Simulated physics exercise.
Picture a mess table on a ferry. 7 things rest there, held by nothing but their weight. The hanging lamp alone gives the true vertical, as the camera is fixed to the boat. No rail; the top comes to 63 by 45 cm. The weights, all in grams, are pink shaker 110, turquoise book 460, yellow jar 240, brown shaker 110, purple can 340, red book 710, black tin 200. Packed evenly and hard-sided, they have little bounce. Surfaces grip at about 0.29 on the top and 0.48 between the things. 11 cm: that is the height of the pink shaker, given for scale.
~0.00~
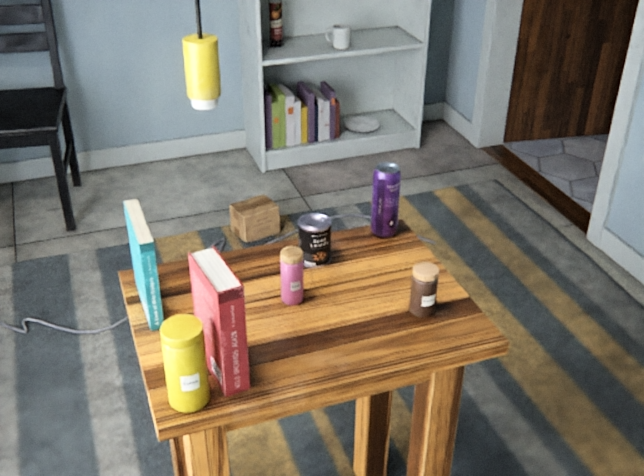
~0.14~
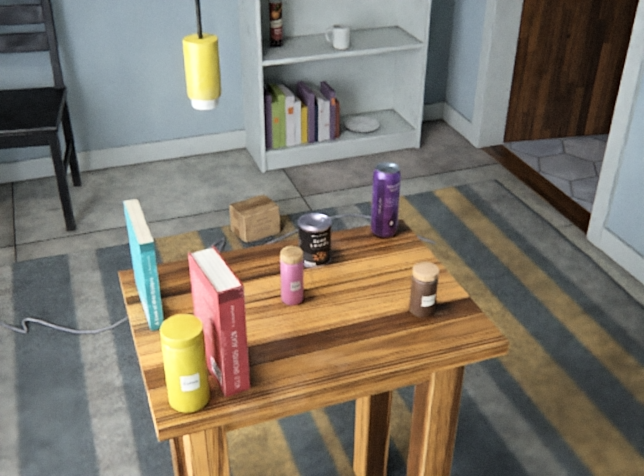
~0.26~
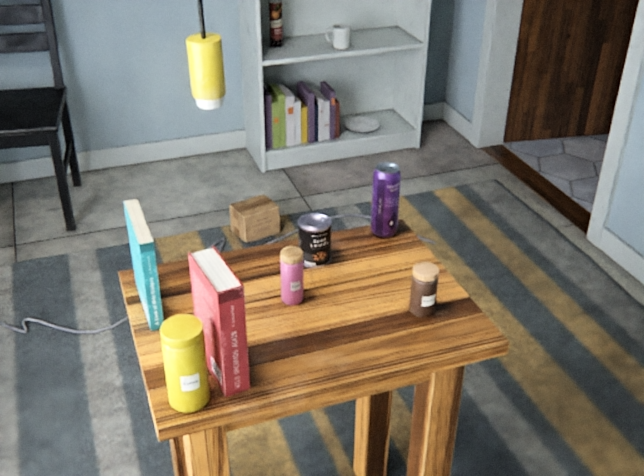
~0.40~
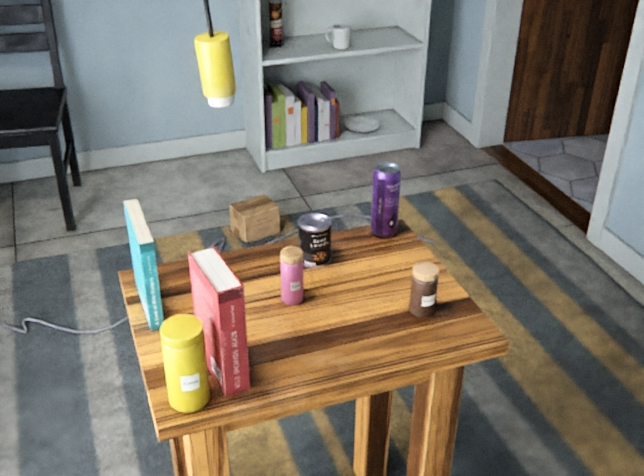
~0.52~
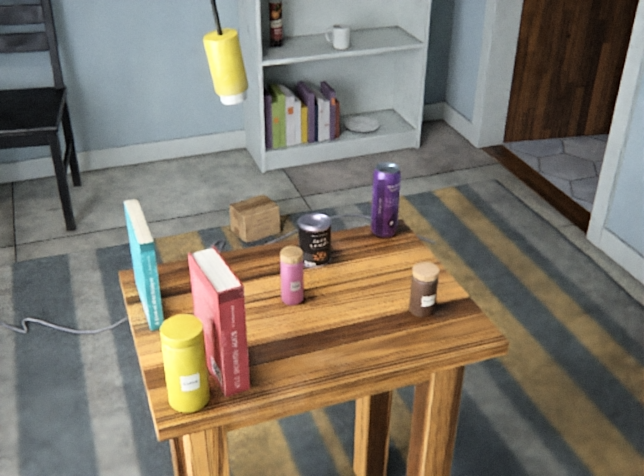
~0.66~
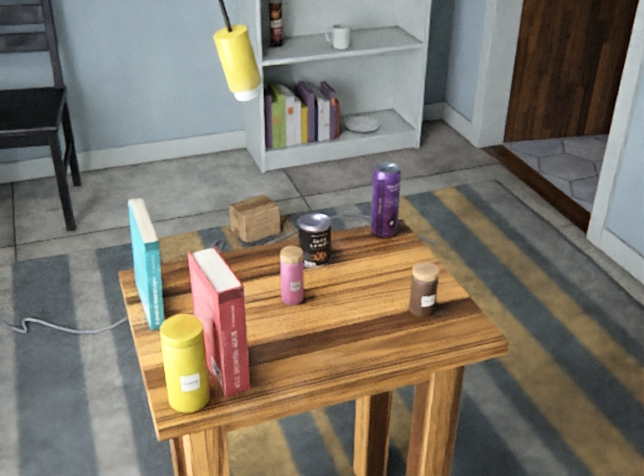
A yellow hanging lamp hangs straight down and still at first, then leans gradually to the right, its slant growing until it is clearly tilted toward the white shelves. Below it, the books, jar, shakers, black tin and purple can stay in their places on the wooden table throughout.
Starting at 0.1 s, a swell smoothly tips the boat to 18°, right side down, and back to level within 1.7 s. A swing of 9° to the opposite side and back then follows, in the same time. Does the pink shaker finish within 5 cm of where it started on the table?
No.
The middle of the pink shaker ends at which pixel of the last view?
It ends near (410, 259).
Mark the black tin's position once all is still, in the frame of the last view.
Its middle settles close to pixel (349, 234).
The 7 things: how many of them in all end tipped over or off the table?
That makes 3.
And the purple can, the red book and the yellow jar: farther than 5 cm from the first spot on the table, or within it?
Note: Purple can is left in place. Red book departs its position. Yellow jar is left in place.
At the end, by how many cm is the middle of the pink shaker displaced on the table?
It ends up around 27 cm from its start.
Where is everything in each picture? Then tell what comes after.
The first picture shows boat level; pink shaker (292, 276); turquoise book (144, 264).
The second picture shows boat level; brown shaker (424, 290); purple can (386, 201).
The third picture shows heel 2°, right side down; red book (220, 321); black tin (315, 241).
The fourth picture shows heel 5°, right side down; turquoise book (144, 264); yellow jar (186, 364).
The fifth picture shows heel 9°, right side down; brown shaker (424, 290); purple can (386, 201).
The sixth picture shows heel 13°, right side down; pink shaker (292, 276); red book (220, 321).
After 1.06 s, heel 17°, right side down; pink shaker tipped 10° from how it sat near (303, 272); turquoise book on its side; red book tipped 47° from how it sat.
After 1.26 s, heel 13°, right side down; pink shaker tipped 37° from how it sat near (357, 263); turquoise book on its side; red book on its side.
After 1.46 s, heel 6°, right side down; pink shaker on its side near (405, 269); turquoise book on its side; red book on its side.
At rest (5.1 s), tipped over on the table, pink shaker, turquoise book and red book; not toppled but over 5 cm from the start, black tin; the other 3 in place, give or take 5 cm. In the last view, pink shaker near (410, 259).
